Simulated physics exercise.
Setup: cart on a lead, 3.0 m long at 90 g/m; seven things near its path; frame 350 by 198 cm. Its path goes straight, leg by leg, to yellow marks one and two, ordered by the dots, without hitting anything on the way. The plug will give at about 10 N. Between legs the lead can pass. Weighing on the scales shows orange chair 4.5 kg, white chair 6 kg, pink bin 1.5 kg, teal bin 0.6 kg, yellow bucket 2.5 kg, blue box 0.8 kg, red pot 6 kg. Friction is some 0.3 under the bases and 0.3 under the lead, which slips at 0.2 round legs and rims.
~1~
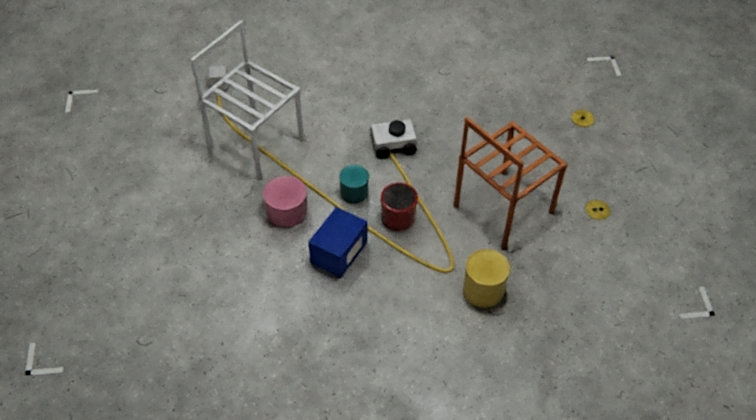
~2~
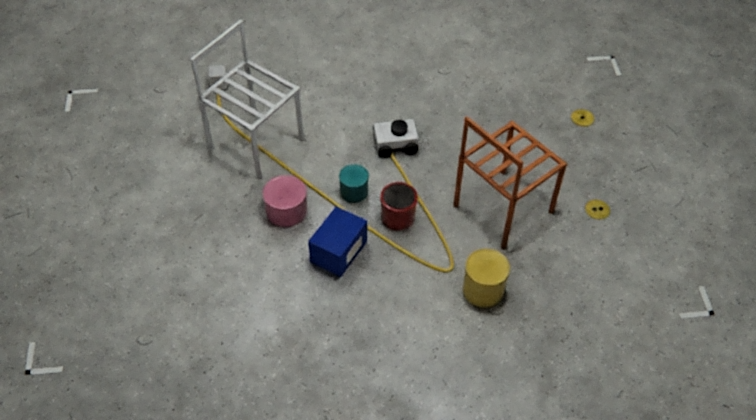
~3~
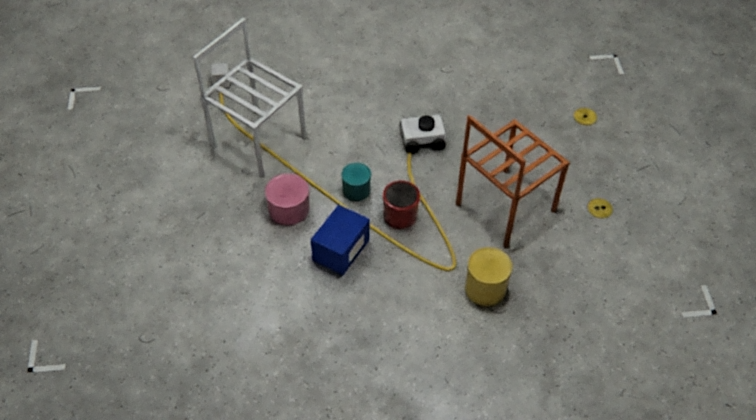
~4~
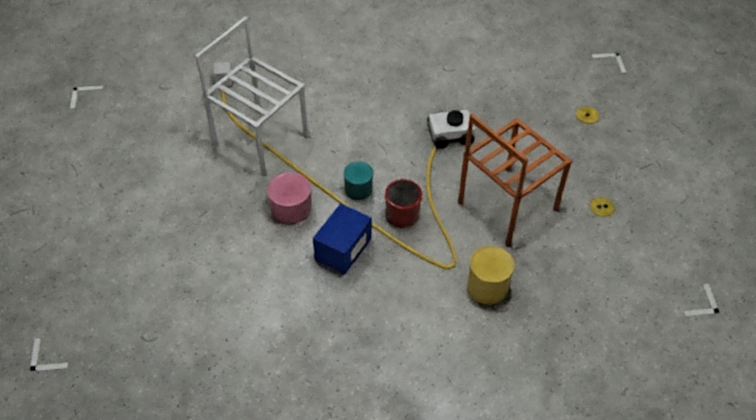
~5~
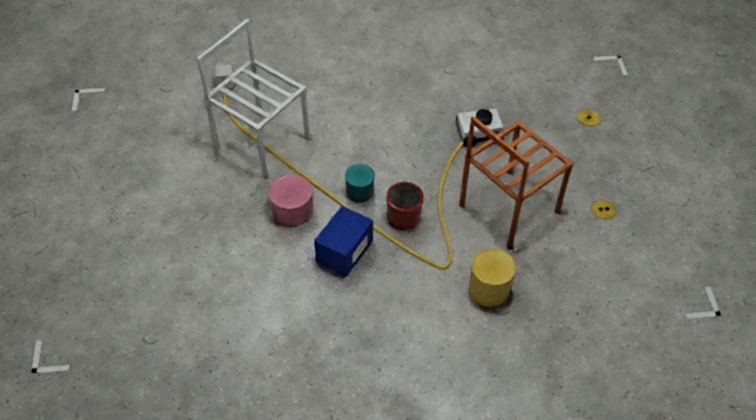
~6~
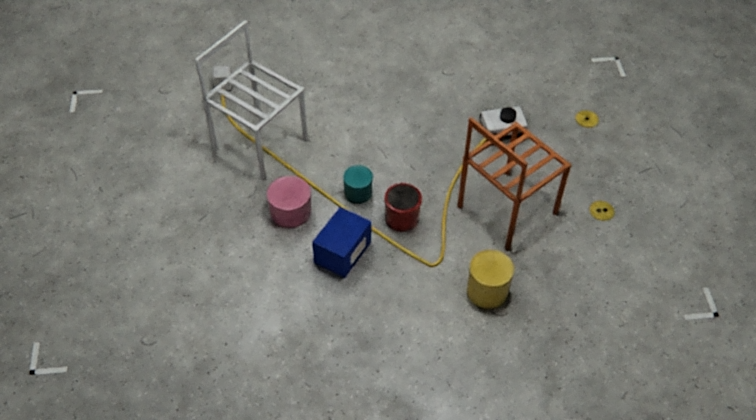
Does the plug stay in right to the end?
The plug withstands the pull.
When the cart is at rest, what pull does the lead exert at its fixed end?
It ends up near 0 N.
Next, cart at (549, 123), lead slack at the fixed end; nothing else has moved.
Then, cart at (589, 130), lead slack at the fixed end; nothing else has moved.
After that, cart at (596, 174), lead slack at the fixed end; nothing else has moved.
Later, cart at (602, 209), lead slack at the fixed end; nothing else has moved.
At the end, cart at (602, 209), lead slack at the fixed end; nothing else has moved.
